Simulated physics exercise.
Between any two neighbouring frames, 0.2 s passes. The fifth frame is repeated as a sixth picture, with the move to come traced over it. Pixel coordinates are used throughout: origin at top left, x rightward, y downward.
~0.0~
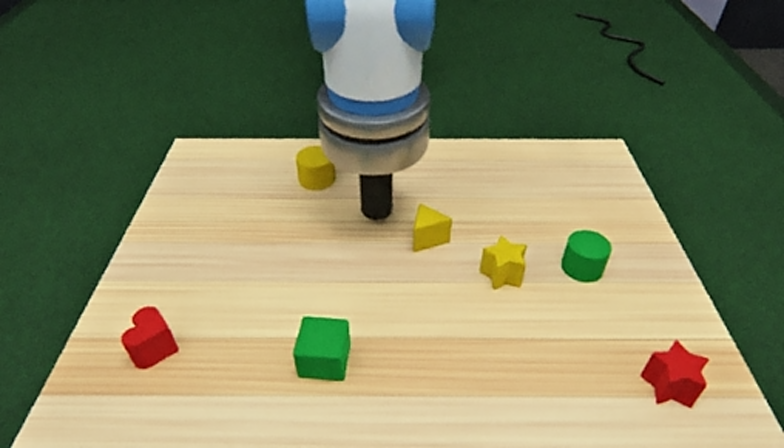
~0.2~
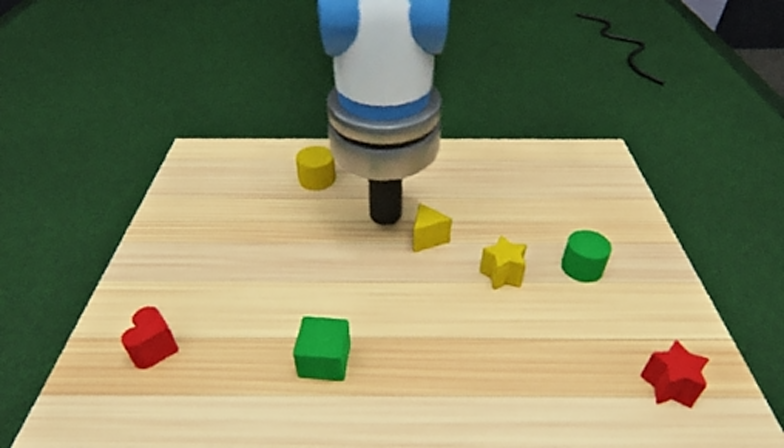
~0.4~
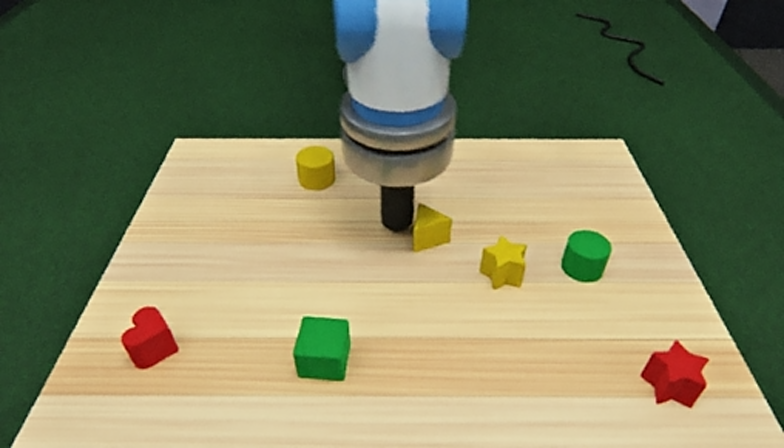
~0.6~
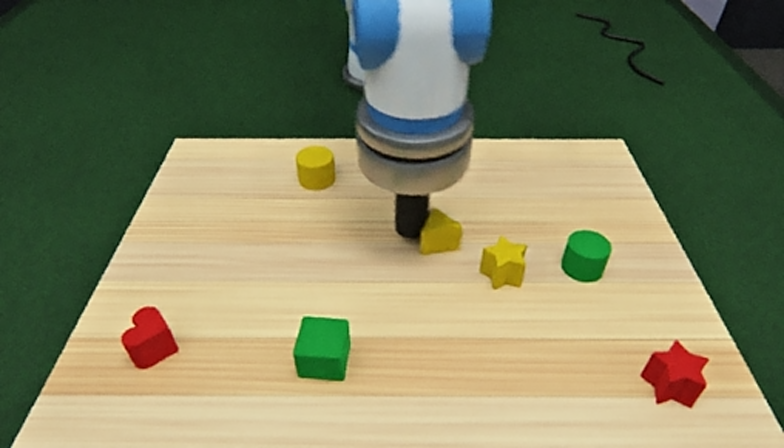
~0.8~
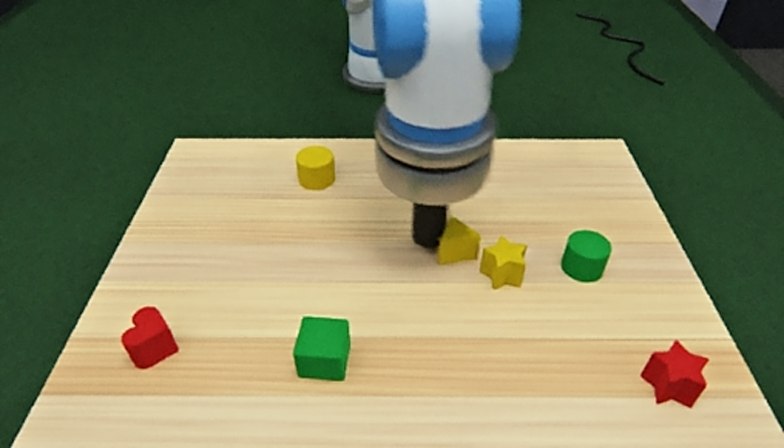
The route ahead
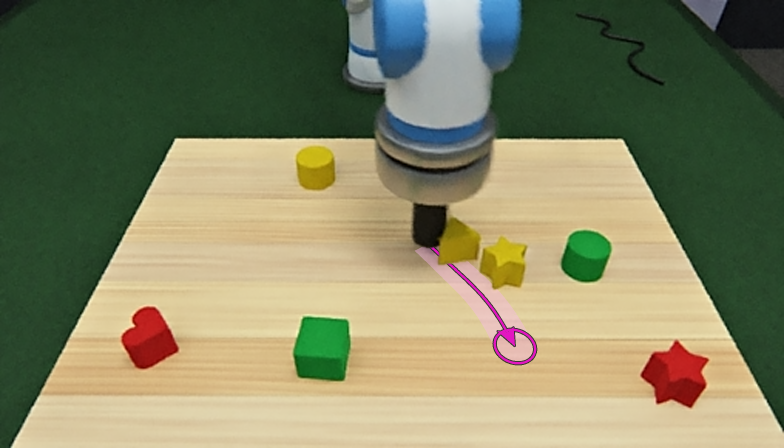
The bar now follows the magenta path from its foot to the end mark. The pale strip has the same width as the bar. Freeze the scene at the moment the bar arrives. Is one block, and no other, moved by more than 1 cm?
Final answer: No.
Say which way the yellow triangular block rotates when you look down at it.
Short answer: Counterclockwise.
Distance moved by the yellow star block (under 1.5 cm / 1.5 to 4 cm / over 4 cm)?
Its final spot will lie 1.5 to 4 cm from the current one.
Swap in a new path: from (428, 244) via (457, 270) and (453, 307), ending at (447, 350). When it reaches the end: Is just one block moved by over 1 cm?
That would be a no.
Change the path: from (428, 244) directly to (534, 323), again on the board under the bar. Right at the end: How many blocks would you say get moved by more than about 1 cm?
Two will move.
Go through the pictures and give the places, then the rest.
In the first frame, tip of the bar at (377, 210), middles of tops, yellow triangular block at (429, 216), yellow star block at (507, 251).
In the second frame, bar at (386, 214), nothing pushed.
In the third frame, bar at (397, 220), nothing pushed.
In the fourth frame, bar at (411, 228), yellow triangular block at (439, 221).
In the fifth frame, bar at (429, 236), yellow triangular block at (458, 230), yellow star block at (507, 251).
The line goes from (428, 244) over (474, 288) to (515, 346).
The first path, step by step. One third of the way, bar at (459, 265); yellow triangular block at (493, 247), turned 30° anticlockwise; yellow star block at (527, 258).
Two thirds of the way, bar at (492, 298); yellow triangular block at (503, 250), turned 45° anticlockwise; yellow star block at (538, 260).
At the end, bar at (517, 339); yellow triangular block at (503, 250), turned 45° anticlockwise; yellow star block at (538, 260).
